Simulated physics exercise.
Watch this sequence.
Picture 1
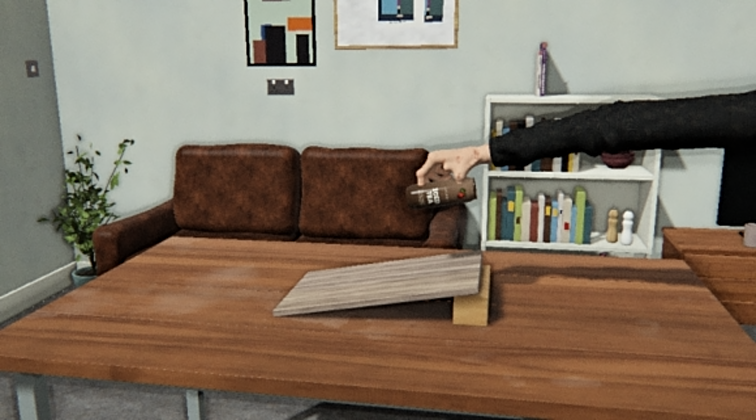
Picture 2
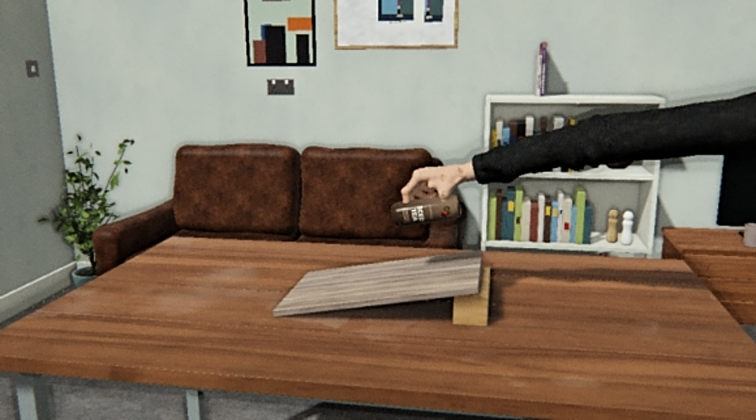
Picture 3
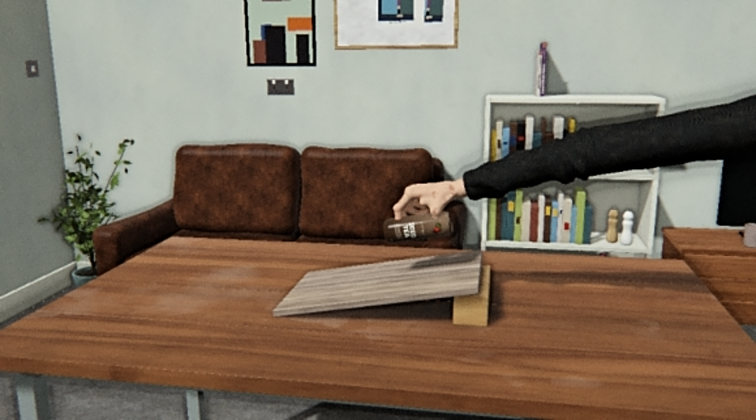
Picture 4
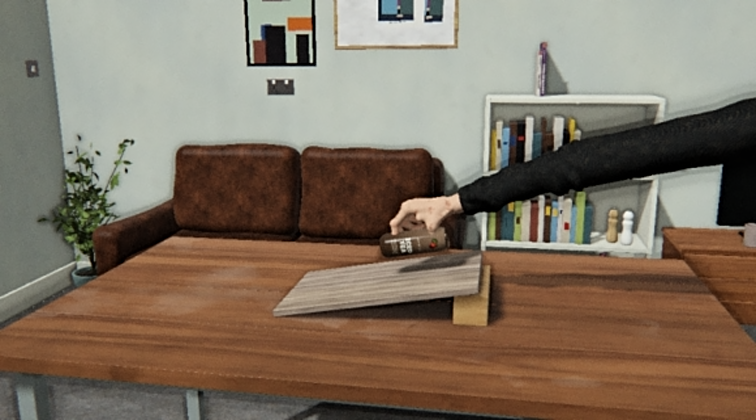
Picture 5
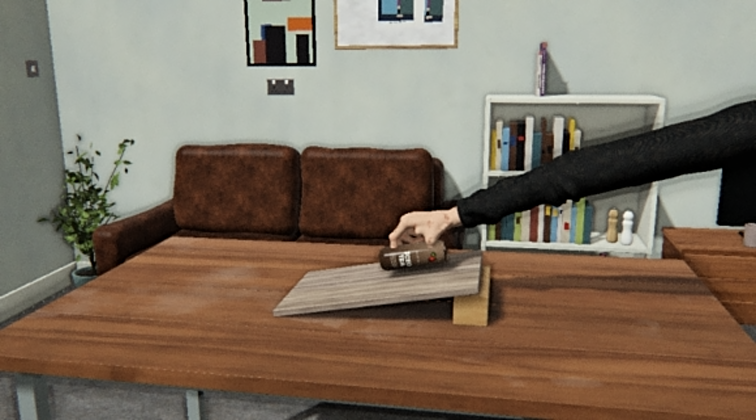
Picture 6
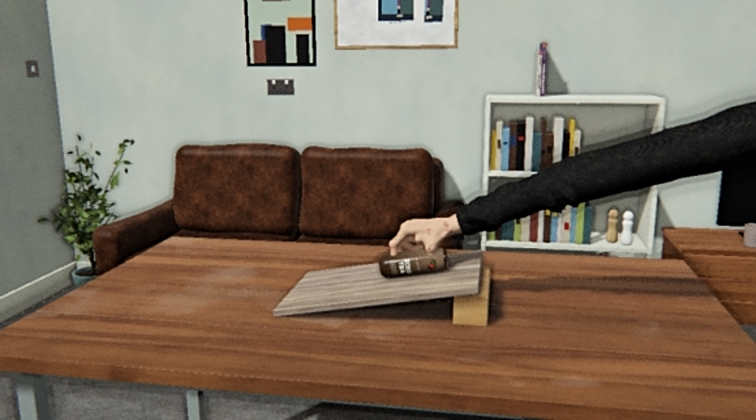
Brown can held sideways by a black-sleeved arm moving left and lowering onto a wooden ramp on a table.
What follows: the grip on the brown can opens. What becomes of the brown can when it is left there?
Honestly, it doesn't budge, you'll see.
Then, 0.20 s past the last view, nothing moves.
Then, 0.50 s past the last view, brown can resting near (413, 263).
Finally, it is still in place. Final places as the last picture's camera would see them, brown can near (413, 263). The brown can stays where it is put.
